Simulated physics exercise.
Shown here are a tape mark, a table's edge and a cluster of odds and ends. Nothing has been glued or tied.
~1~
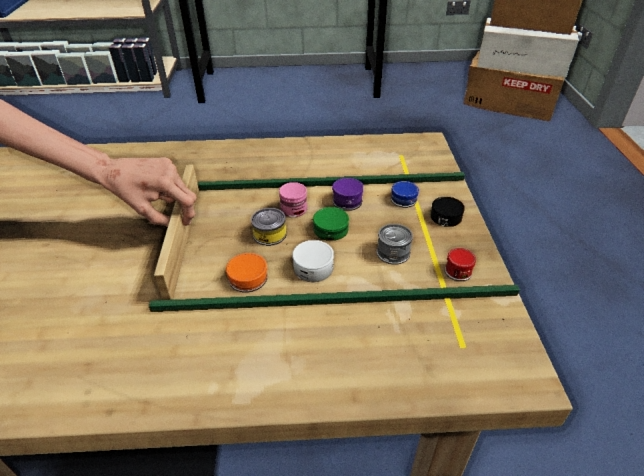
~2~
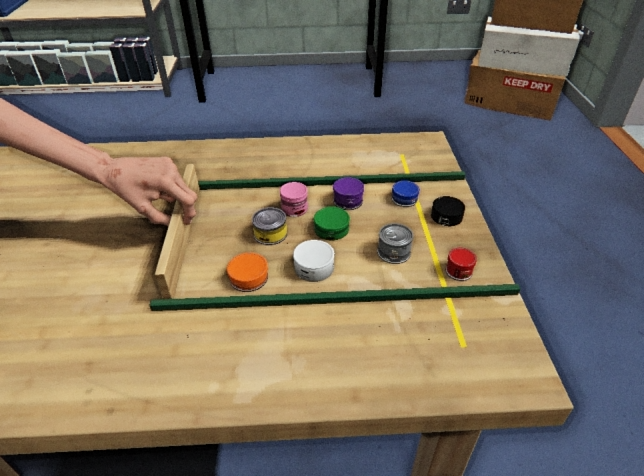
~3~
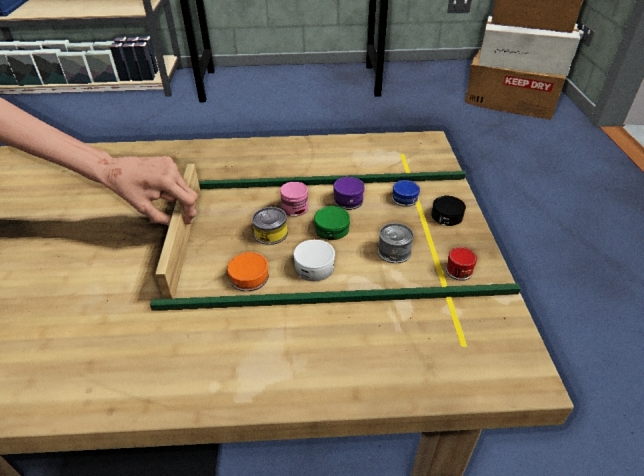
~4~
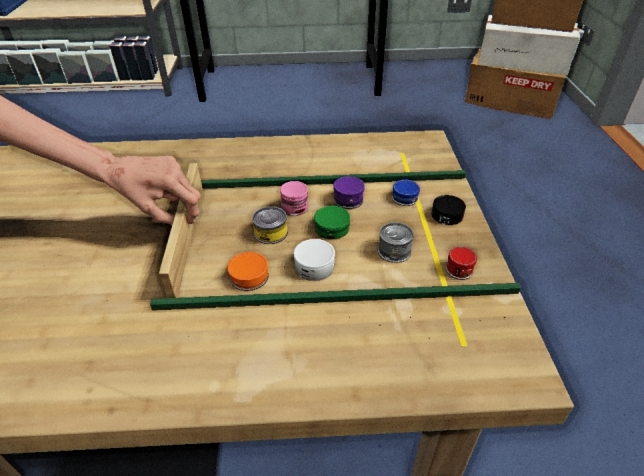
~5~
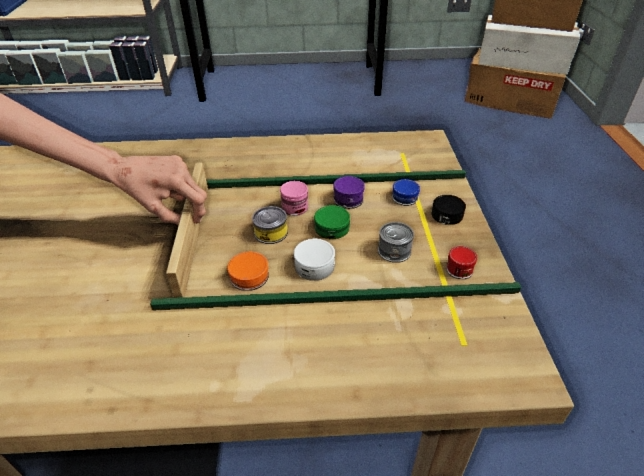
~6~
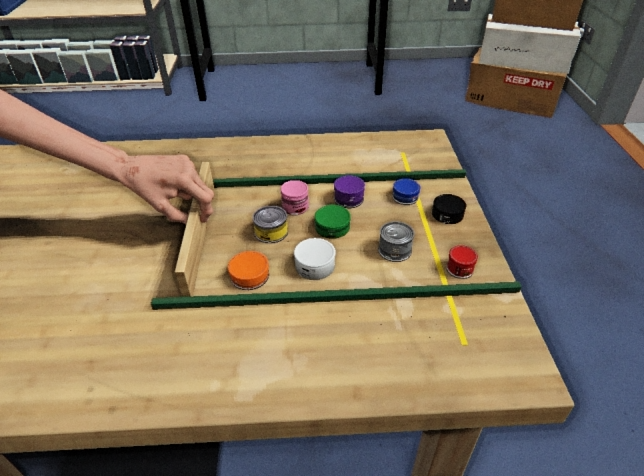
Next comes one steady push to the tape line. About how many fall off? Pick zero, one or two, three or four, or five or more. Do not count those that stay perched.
One or two fall off.
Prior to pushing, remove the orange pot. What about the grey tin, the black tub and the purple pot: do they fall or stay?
The grey tin remains - the black tub ends up below - the purple pot remains.
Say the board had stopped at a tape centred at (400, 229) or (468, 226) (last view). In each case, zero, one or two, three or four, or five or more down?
Going place by place, the count is no fall at all; at least five.
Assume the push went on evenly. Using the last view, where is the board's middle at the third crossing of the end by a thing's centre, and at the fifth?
I'd put the first at about (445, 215) and the next at about (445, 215).
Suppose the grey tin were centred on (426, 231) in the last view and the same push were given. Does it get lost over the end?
From that start the object is safe.
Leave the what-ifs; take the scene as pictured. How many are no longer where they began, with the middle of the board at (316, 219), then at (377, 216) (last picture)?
First position 7; second position 9.
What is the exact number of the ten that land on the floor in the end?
Exactly 1.
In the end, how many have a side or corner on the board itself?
5 of them.
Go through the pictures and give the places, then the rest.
Black tub (447, 212); red tin (460, 265); blue pot (405, 194); board (180, 227); tape (425, 231), in the first picture.
Red tin (461, 264); board (181, 226), in the second picture.
Blue pot (406, 193); pink tub (294, 199), in the third picture.
Black tub (448, 210); yellow pot (270, 225), in the fourth picture.
Red tin (461, 263); green tub (332, 222), in the fifth picture.
Black tub (449, 209); red tin (462, 262); blue pot (406, 192); board (197, 224); tape (427, 228), in the sixth picture.
A little later, none off yet; black tub at rest near (449, 209); red tin at rest near (462, 262); blue pot at rest near (406, 192).
Next, none off yet; black tub at rest near (449, 209); red tin at rest near (462, 262); blue pot moving near (409, 192).
When it is over, the number that fall off is one or two; down, black tub.
